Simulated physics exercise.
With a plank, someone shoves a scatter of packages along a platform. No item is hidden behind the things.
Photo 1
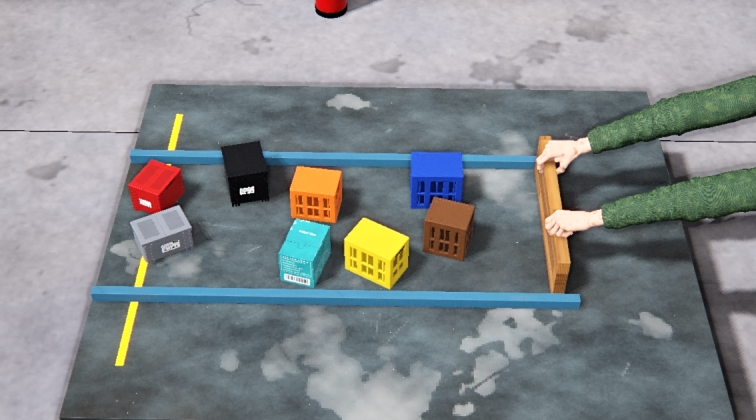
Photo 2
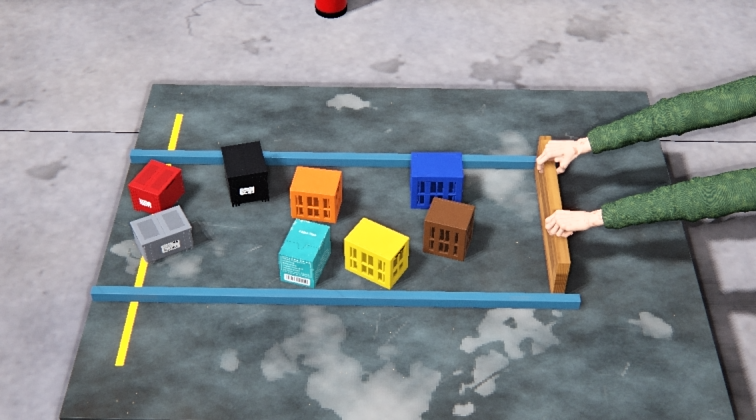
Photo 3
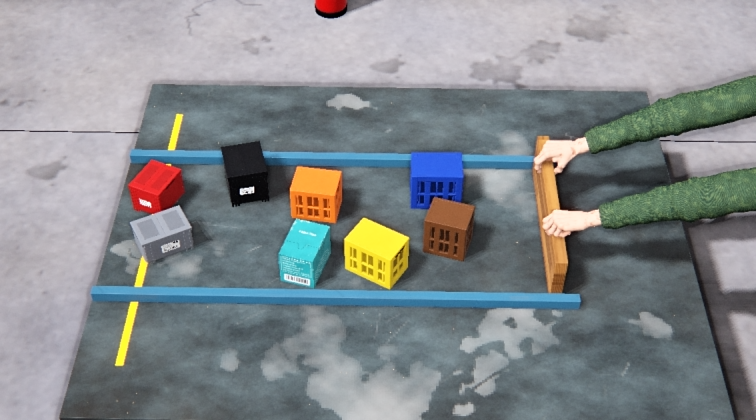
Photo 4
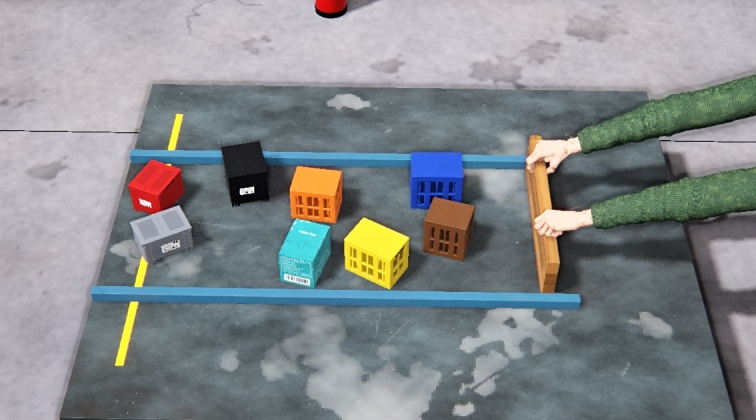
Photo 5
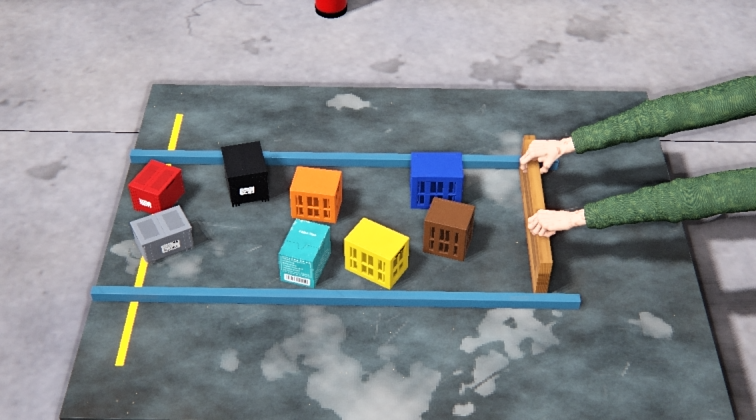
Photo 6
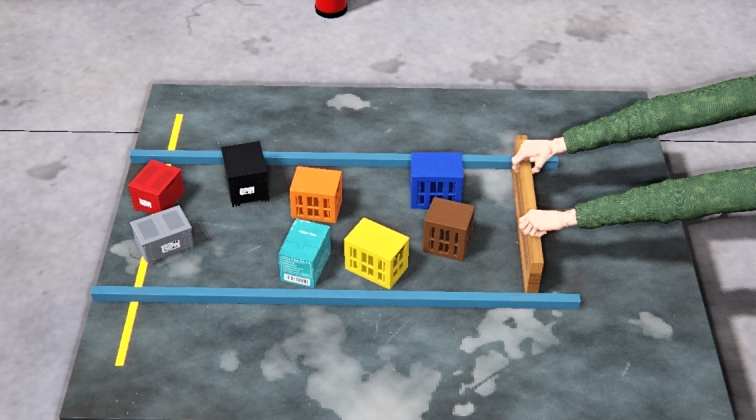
Two green-sleeved arms reach in from the right, hands gripping a wooden plank set across a dark, stained platform on a concrete floor, seen from above at a fixed angle. Between two blue rails sit red and grey totes by a yellow tape line at left, then black, orange, turquoise, yellow, blue and brown containers. At first nearly still, the plank then slides slightly left, touching none of them.
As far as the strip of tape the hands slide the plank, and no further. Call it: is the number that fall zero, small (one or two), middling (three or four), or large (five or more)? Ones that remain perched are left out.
It is large.
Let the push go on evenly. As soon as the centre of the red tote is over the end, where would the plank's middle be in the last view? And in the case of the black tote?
When the red tote crosses, the middle is near (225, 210); when the black tote crosses, near (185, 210).
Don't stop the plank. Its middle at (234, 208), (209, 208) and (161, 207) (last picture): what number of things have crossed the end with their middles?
By position: 0 / 2 / 5.
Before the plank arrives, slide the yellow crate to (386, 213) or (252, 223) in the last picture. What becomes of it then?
Result for the yellow crate: It is still there at position one; it leaves the top at position two.
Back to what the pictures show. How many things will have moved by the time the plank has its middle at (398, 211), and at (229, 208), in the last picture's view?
Moved so far: 3, then 8.
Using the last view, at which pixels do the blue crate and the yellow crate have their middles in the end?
You'll see the blue crate at (134, 176), with the yellow crate at (111, 262).
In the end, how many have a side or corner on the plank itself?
Contact count: 3.
Soon after, none off yet; red tote at rest near (157, 190); grey tote at rest near (163, 235); black tote at rest near (246, 174).
In the end, the number that fall off is five or more; gone, orange crate, turquoise box, black tote, grey tote and red tote.
